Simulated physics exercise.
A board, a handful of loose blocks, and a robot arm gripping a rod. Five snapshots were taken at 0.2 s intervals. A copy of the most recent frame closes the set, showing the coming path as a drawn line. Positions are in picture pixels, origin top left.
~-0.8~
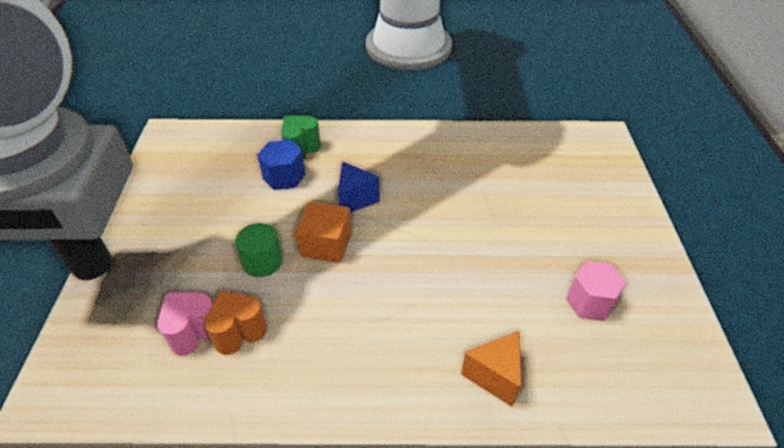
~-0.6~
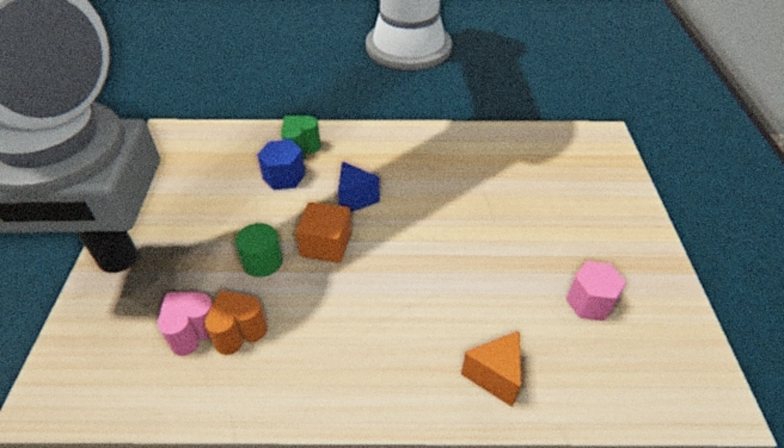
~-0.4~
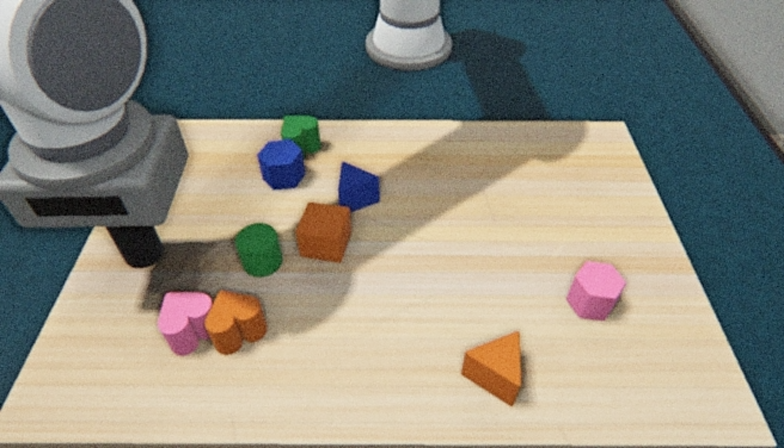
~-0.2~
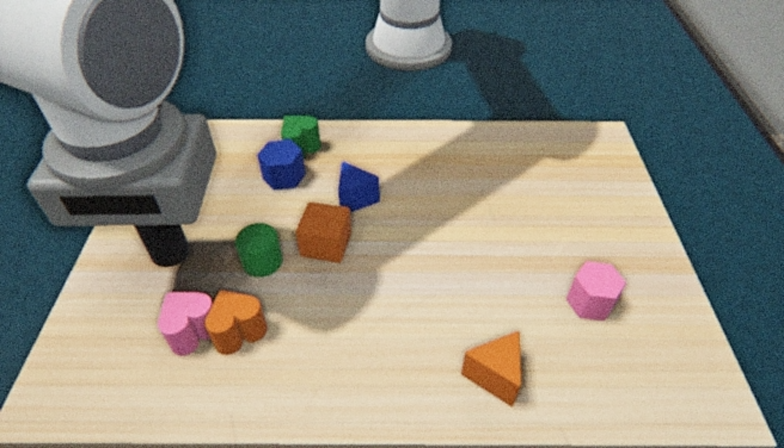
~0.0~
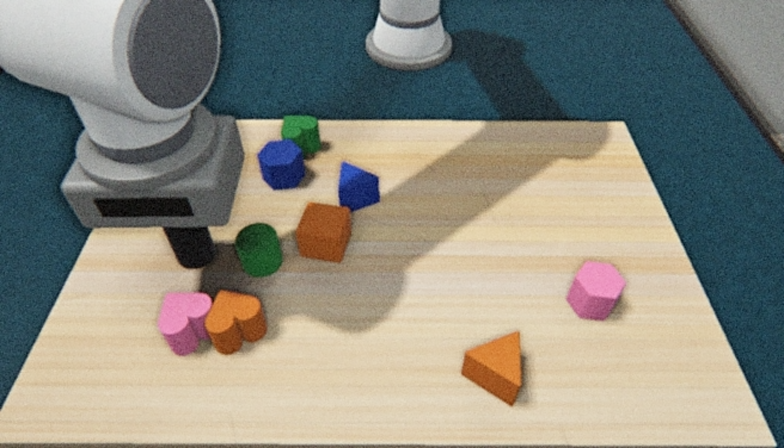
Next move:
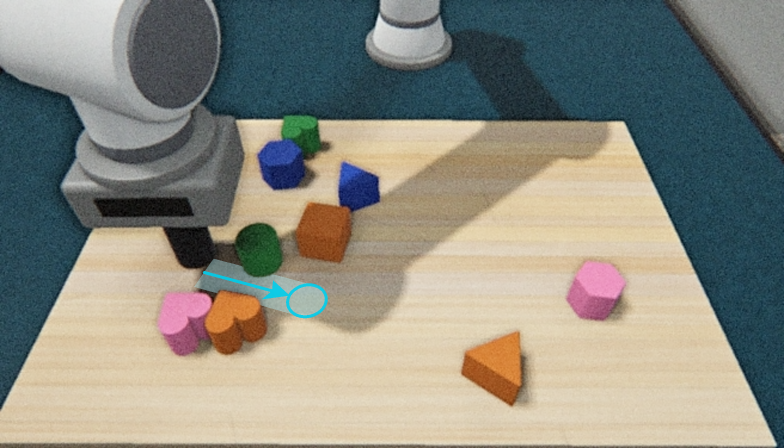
A robot arm holding a dark rod moved slowly rightward over the left side of a wooden board, its tip nearing the green cylinder, while the scattered pink, orange, green and blue blocks stayed still.
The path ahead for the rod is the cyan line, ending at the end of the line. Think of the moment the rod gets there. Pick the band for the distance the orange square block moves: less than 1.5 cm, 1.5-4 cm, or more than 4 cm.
Moves under 1.5 cm.
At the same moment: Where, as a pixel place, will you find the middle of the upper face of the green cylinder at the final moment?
About (284, 237).
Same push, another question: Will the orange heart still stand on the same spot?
I expect so.
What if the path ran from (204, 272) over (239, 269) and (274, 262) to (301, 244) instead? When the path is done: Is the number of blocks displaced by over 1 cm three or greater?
No, that is not what happens.
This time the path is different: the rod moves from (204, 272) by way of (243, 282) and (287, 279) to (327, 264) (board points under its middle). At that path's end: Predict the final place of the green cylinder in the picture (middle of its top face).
At roughly (300, 217).
The drawn path runs straight from (204, 272) to (307, 300).
The first path, step by step. One third of the way, rod at (233, 265); green cylinder at (264, 236).
Two thirds of the way, rod at (268, 275); green cylinder at (282, 236); orange square block at (328, 215).
At the end, rod at (304, 284); orange heart not moved; green cylinder at (284, 237); orange square block at (328, 215).
